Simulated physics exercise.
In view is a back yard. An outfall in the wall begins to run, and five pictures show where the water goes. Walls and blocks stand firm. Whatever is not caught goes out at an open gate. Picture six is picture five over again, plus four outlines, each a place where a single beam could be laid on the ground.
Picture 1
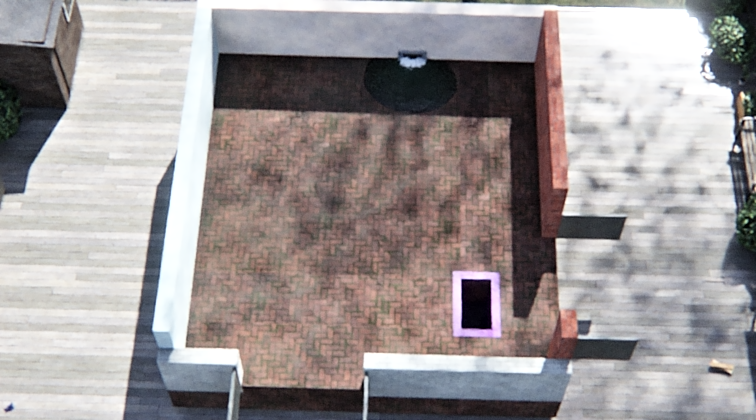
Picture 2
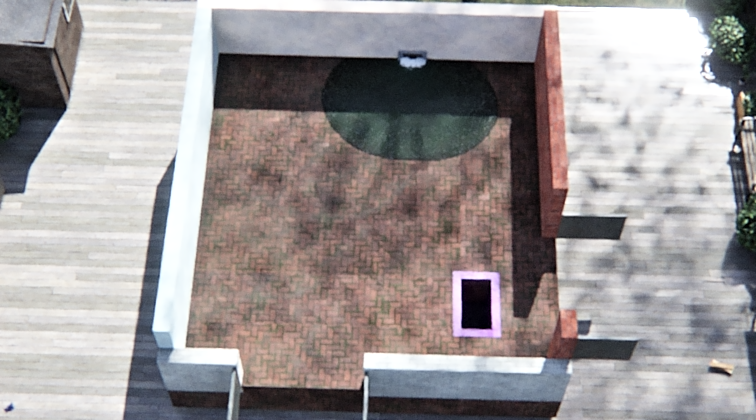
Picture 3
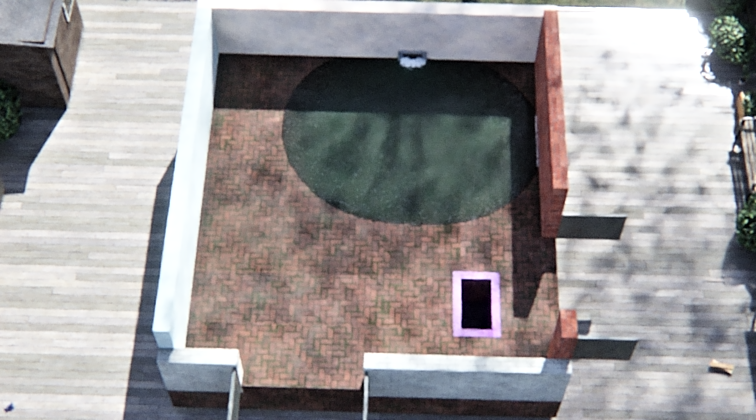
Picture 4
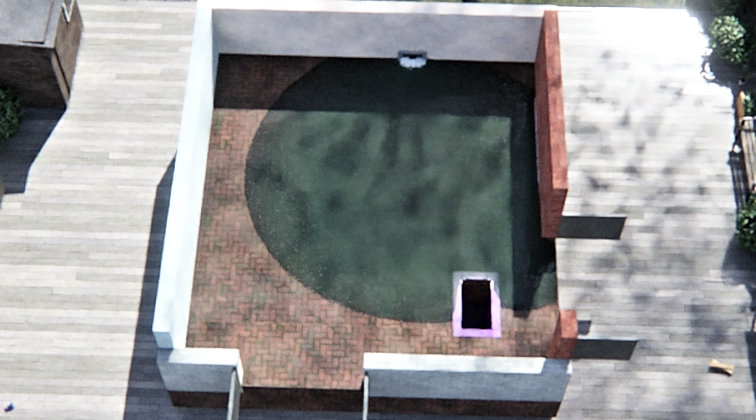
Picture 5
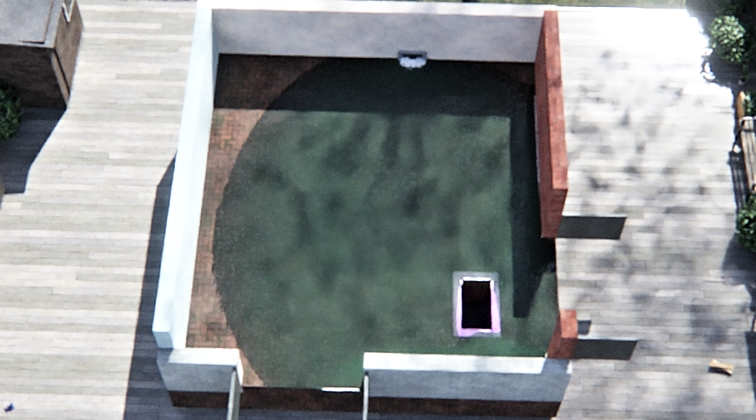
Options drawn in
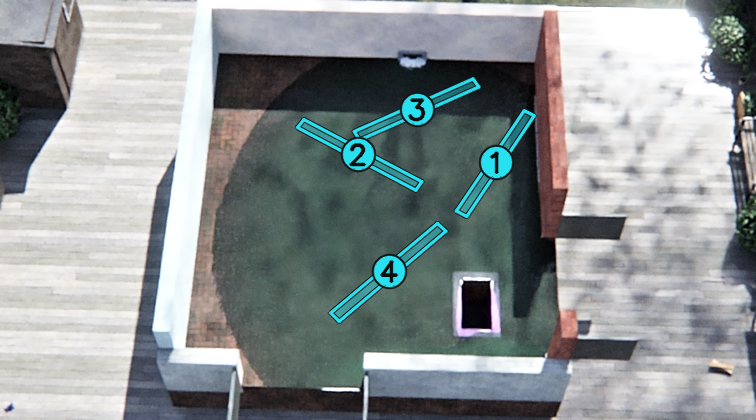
Dark green water spreads from the back wall across the brick yard and reaches the purple drain.
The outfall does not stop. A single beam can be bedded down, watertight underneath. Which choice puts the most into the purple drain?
Take 2.
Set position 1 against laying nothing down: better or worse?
Position 1 is worse.
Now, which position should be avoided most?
3 it is.
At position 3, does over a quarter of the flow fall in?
No, it does not.
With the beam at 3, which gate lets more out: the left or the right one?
More leaves on the left.
On the marked copy, 1 from (461, 213) to (529, 113); 2 from (300, 123) to (418, 185); 3 from (356, 135) to (475, 82); 4 from (334, 317) to (441, 227).
Choosing 1, about 22 % of the stream goes into the purple drain, about 78 % out by the gates.
Choosing 2, about 41 % of the stream goes into the purple drain, about 59 % out by the gates.
Choosing 3, about 17 % of the stream goes into the purple drain, about 83 % out by the gates.
Choosing 4, about 23 % of the stream goes into the purple drain, about 77 % out by the gates.
